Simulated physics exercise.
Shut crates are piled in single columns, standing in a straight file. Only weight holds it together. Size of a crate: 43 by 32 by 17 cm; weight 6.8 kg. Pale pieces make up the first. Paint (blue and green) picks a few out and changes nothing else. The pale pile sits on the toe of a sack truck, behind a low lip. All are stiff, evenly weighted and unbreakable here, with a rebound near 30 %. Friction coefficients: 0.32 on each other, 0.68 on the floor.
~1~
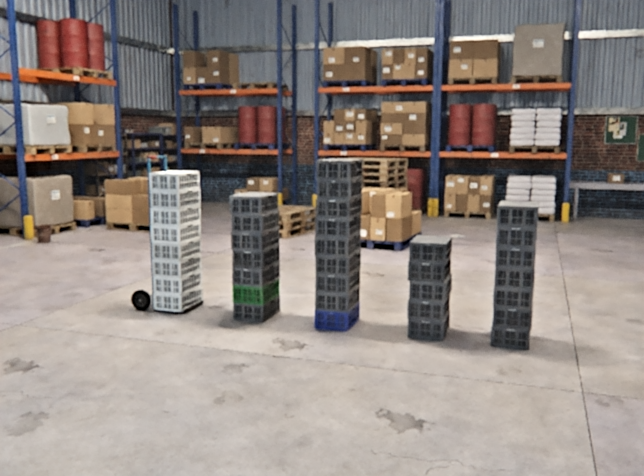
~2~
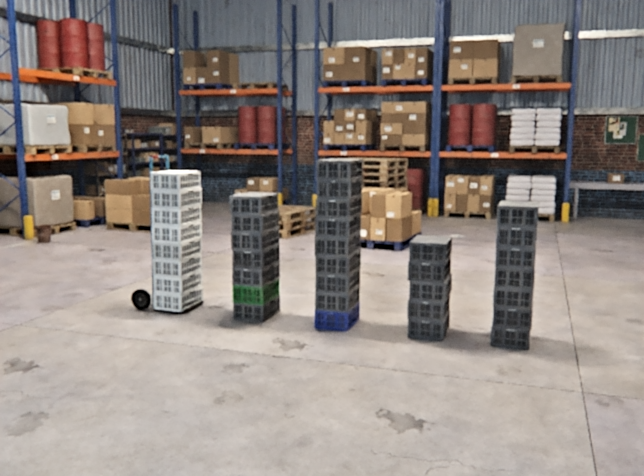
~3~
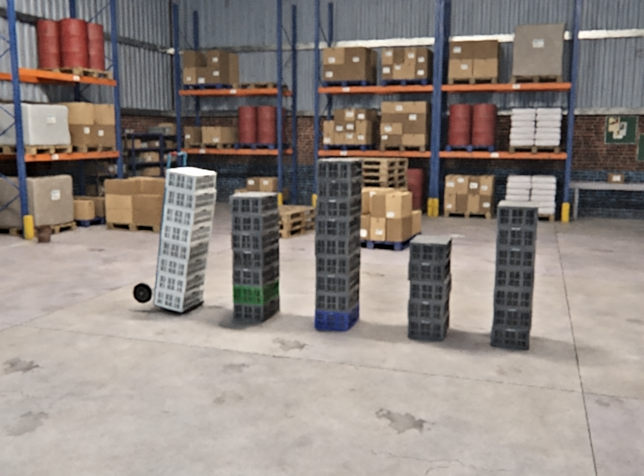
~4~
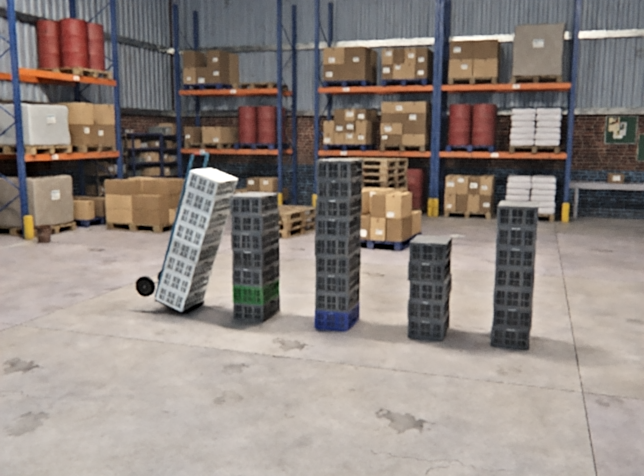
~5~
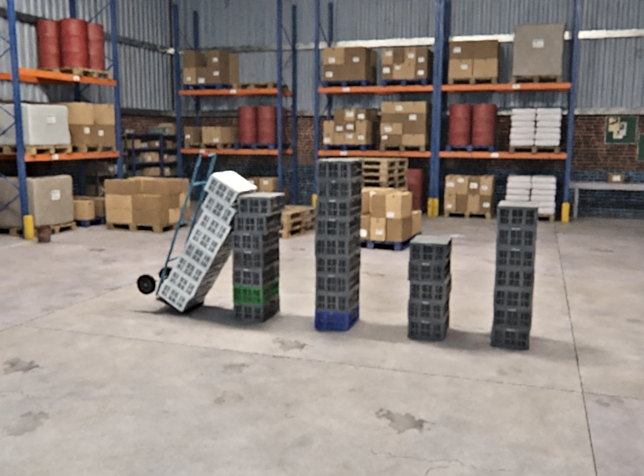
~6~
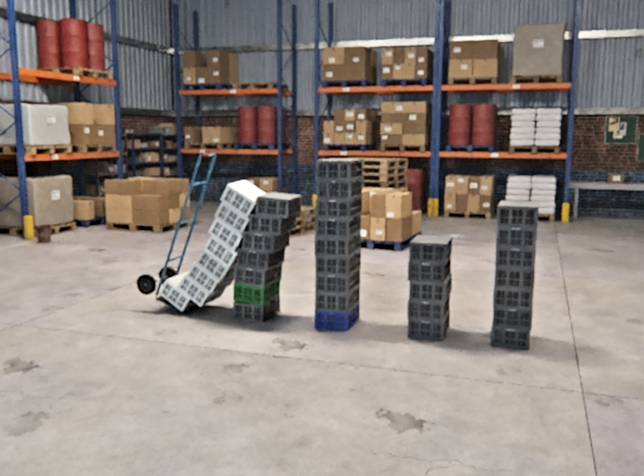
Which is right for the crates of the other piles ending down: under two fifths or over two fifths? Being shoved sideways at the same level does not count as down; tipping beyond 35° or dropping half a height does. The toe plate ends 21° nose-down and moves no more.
The part is over two fifths.
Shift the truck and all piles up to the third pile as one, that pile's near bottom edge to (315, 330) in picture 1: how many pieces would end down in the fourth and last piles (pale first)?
In that case fourth 4, last 6.
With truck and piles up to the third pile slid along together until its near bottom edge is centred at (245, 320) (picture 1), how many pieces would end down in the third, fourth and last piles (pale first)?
Then third 8, fourth 4, last 0.
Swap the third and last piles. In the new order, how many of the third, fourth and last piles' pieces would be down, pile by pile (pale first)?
In that case third 6, fourth 0, last 0.
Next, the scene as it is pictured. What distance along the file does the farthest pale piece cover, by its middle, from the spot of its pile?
Roughly 130 cm along.
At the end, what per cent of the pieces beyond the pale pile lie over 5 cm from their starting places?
It is 85 per cent.
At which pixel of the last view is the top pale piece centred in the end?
Around (300, 262).
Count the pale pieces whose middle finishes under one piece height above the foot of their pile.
3 of them.
Then, 0.63 s past the last view, 8 of the pale pile down; 6 of the 28 other crates down; green crate 45° from how it stood, 9 cm lower.
Then, 1.79 s past the last view, 7 of the pale pile down; 18 of the 28 other crates down; green crate 45° from how it stood, 8 cm lower; blue crate 18 mm from its place.
In the end, 7 of the pale pile down; 24 of the 28 other crates down; green crate 45° from how it stood, 8 cm lower; blue crate 18 mm from its place. That is 86 per cent. From the last view, middles, green crate near (284, 301), blue crate near (339, 315).
